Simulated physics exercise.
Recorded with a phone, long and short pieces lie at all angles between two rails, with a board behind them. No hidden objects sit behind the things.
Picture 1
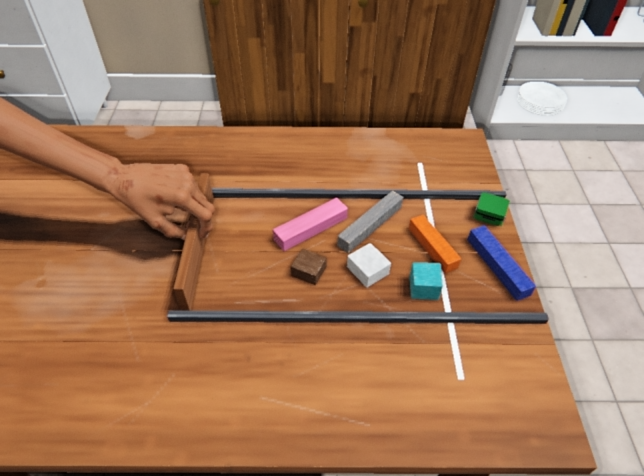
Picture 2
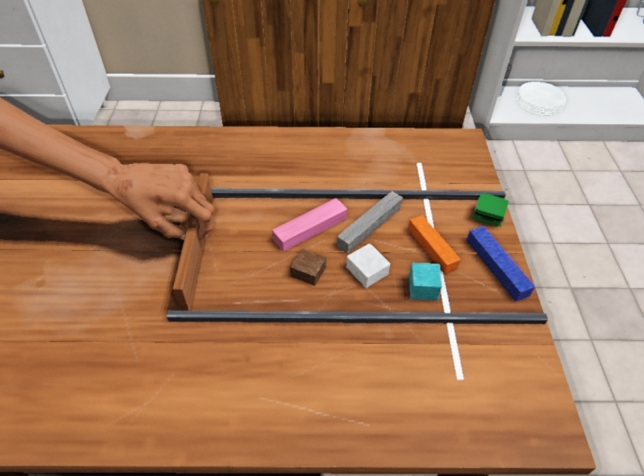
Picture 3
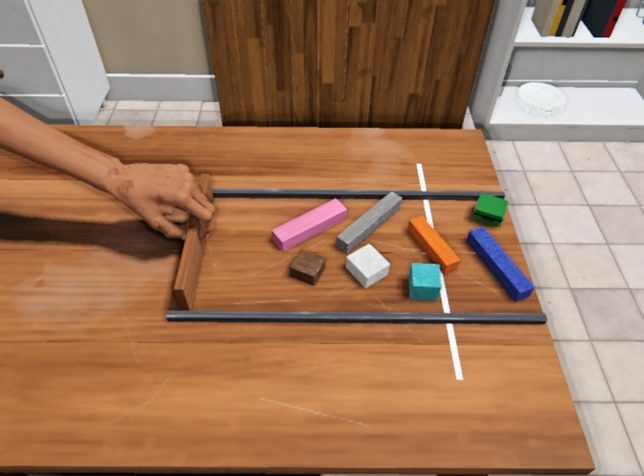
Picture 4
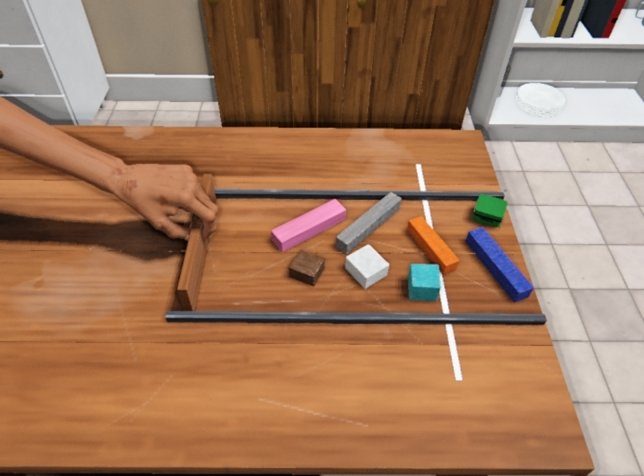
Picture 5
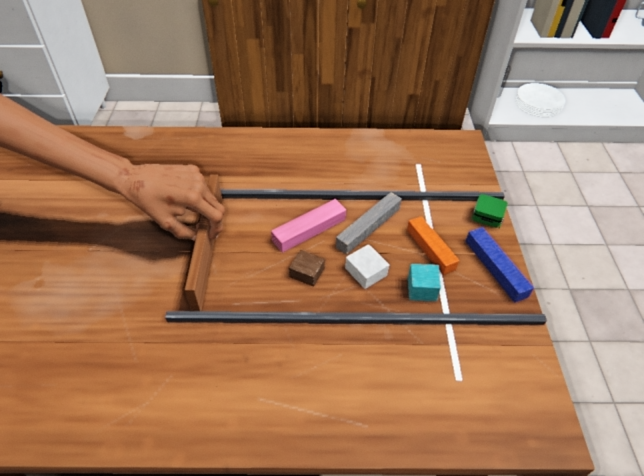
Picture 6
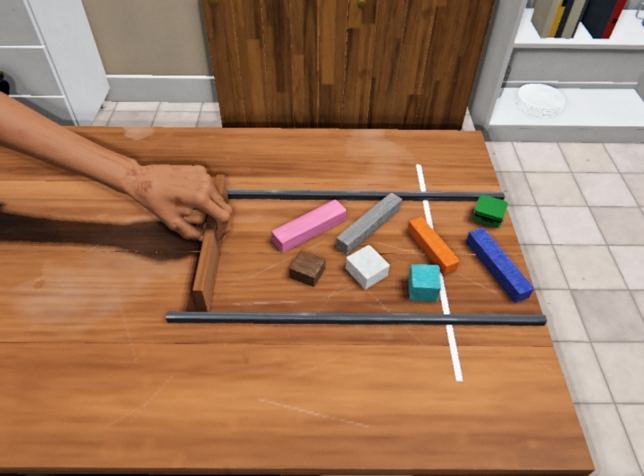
A hand reaches in from the left over a wooden table in a tiled room, seen from above at an angle, gripping an upright wooden board between two dark rails. Right of it lie pink and grey sticks, brown, white and teal blocks, and orange, green and blue pieces around a white tape line. The hand slides the board slightly rightward while the pieces and view stay practically still.
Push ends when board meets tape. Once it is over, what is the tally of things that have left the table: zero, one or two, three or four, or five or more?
Watch it: Nothing goes plunging down.
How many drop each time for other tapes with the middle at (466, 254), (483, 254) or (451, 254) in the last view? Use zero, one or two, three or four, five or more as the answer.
Count per stopping tape, as listed: One to two, either three or four, 1 or 2.
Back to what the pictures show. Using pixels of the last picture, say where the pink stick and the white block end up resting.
Final spots - pink stick (441, 223), white block (483, 273).
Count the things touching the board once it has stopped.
Looks like 2 of them, all told.
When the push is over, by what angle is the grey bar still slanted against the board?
The angle is some 0°.
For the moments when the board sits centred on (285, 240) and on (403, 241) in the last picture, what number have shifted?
First 1, after that 6.
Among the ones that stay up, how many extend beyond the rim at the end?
Answer: 1.
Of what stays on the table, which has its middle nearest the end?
Blue bar.
Soon after, none off yet; green case at rest near (490, 213); blue bar at rest near (498, 264); orange bar at rest near (432, 245).
Then, none off yet; green case at rest near (490, 213); blue bar at rest near (498, 264); orange bar moved a little near (456, 244).
At rest, the number that fall off is zero.
